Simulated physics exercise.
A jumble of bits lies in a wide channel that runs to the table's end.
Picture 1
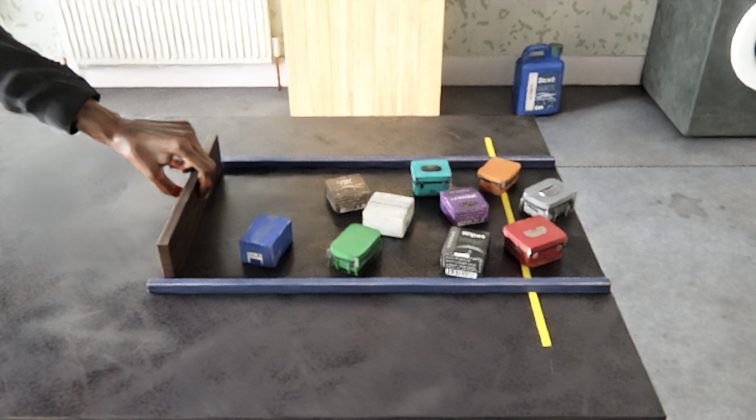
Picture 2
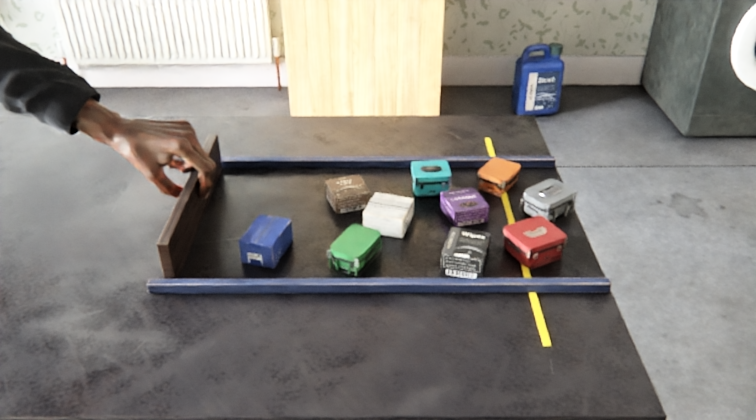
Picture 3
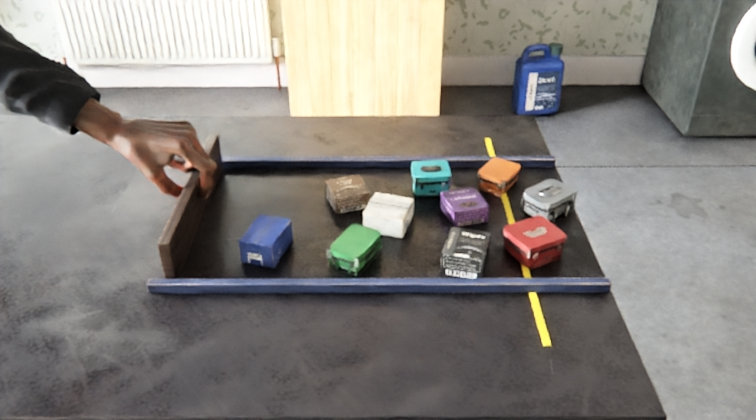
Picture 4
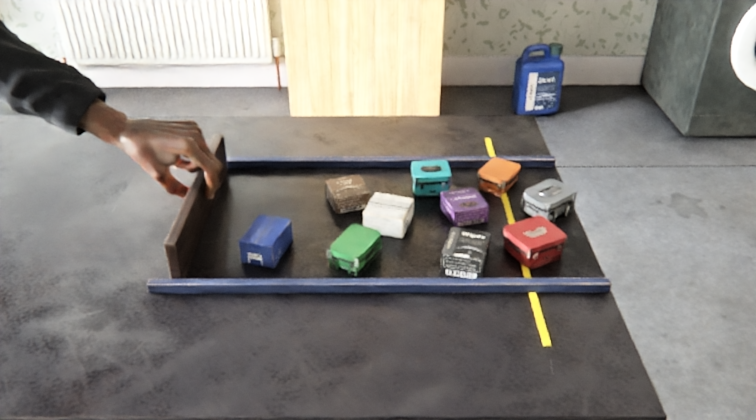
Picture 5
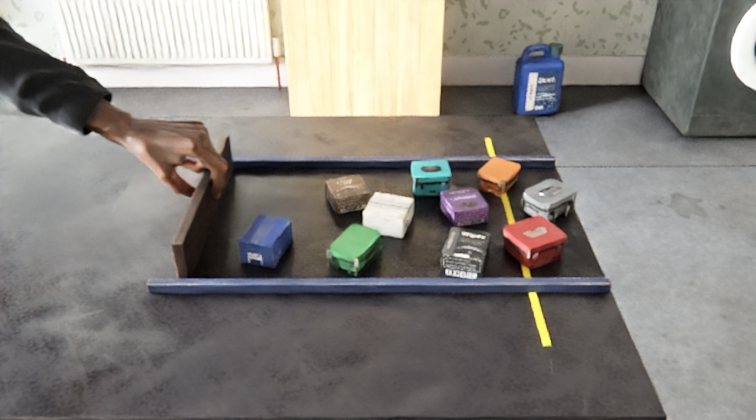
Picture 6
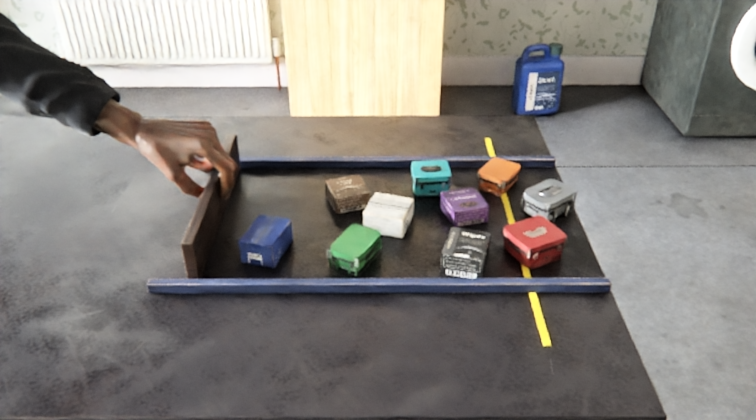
Hand sliding a dark board slightly right between two blue rails, while the colourful small cases ahead of it stay still.
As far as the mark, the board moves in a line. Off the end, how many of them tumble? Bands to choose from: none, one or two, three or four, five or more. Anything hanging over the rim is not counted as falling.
Final answer: Three or four.
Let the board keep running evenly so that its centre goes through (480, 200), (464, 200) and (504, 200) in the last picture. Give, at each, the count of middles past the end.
1, 1 and 3.
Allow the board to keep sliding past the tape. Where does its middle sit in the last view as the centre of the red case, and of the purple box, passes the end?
The middle would be close to (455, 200) and then close to (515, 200).
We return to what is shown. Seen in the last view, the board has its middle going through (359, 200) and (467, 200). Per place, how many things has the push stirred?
4 by the first point, 10 by the second.
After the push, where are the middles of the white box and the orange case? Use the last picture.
In the last picture the white box sits around (559, 216) and the orange case around (548, 170).
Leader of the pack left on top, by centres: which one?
It's the purple box that is foremost.
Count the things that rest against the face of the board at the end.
3.
Soon after, none off yet; grey case at rest near (548, 202); red case at rest near (534, 242); orange case at rest near (499, 177).
In the end, the number that fall off is three or four; gone, black box, red case and grey case.
